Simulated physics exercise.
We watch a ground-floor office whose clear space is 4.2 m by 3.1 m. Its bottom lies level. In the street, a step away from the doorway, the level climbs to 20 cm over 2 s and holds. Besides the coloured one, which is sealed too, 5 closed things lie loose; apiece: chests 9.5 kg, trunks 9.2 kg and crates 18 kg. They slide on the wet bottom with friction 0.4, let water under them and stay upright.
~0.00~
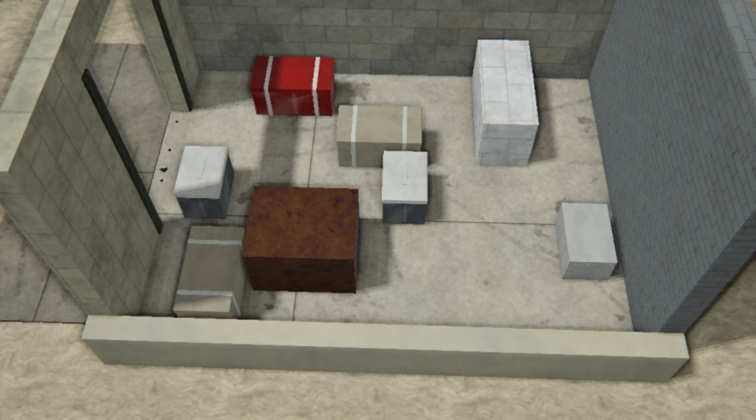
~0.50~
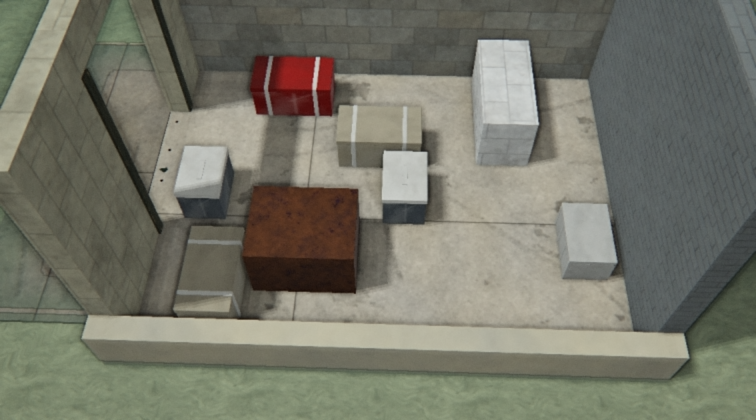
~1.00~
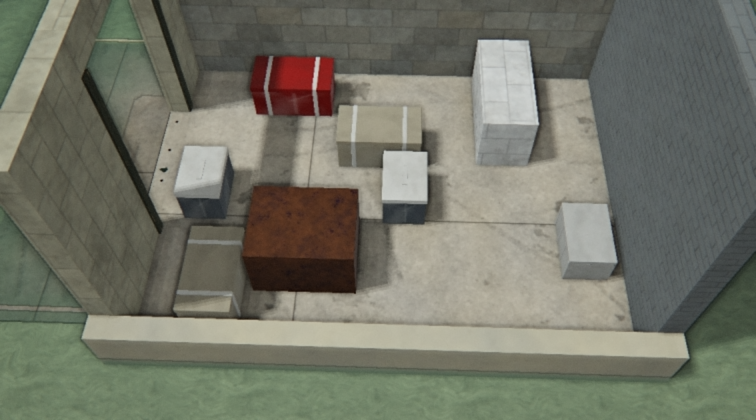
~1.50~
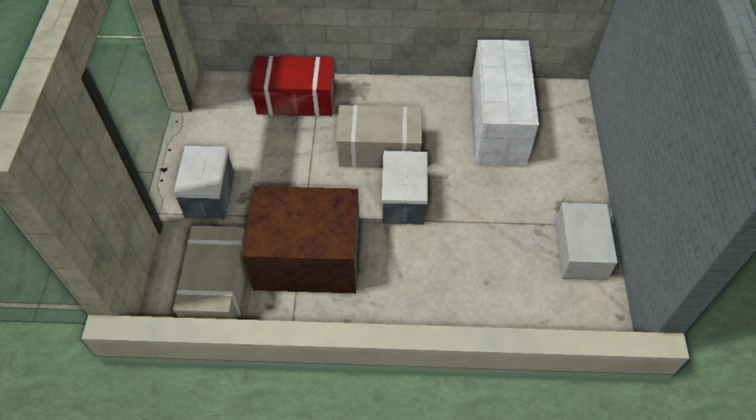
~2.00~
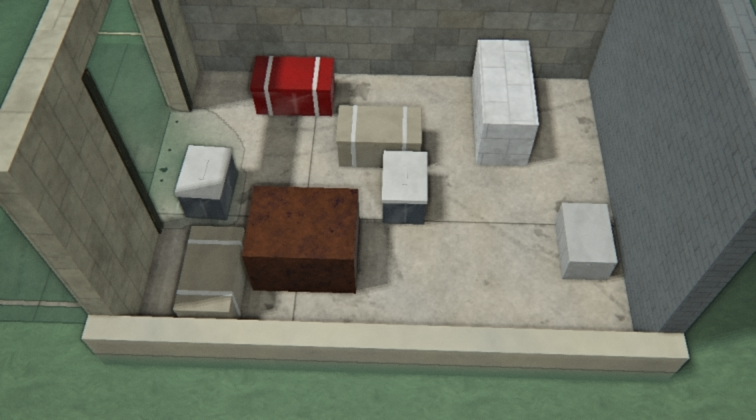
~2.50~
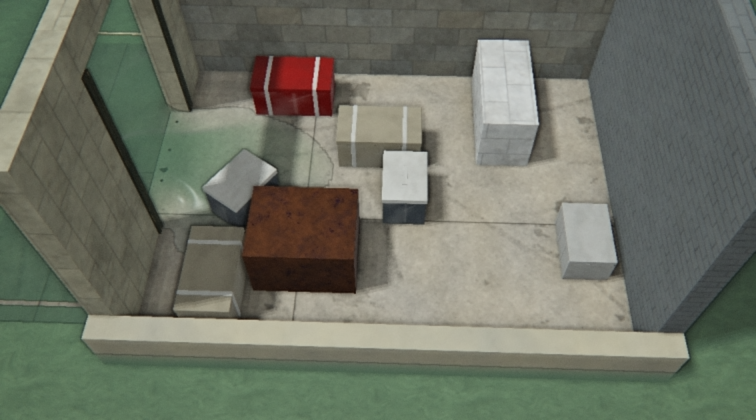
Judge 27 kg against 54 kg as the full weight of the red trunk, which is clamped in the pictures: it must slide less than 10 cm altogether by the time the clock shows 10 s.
For it, only the higher weight holds it.
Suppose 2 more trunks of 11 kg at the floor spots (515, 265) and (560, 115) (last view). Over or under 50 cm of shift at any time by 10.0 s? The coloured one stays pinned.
In that order: More, short of it.
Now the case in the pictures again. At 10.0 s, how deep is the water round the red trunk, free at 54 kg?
About 11 cm.
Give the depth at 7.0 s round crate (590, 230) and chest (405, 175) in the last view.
About 14 and 10 cm.
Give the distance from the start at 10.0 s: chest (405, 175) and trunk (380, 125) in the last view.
In turn: 80 cm, 80 cm.
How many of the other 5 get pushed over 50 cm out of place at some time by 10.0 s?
4 of them.
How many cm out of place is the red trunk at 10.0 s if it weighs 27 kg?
About 60 cm.
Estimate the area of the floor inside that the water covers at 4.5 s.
Some 9.0 m2.
After 3.5 s the red trunk would be 6 cm from its start with 27 kg and 0 cm from its start with 54 kg; 6 cm of water round it then.
After 4.5 s the red trunk would be 20 cm from its start with 27 kg and 0 cm from its start with 54 kg; 6 cm of water round it then.
After 7.0 s the red trunk would be 31 cm from its start with 27 kg and 0 cm from its start with 54 kg; 10 cm of water round it then.
After 10.0 s the red trunk would be 56 cm from its start with 27 kg and 0 cm from its start with 54 kg; 11 cm of water round it then.
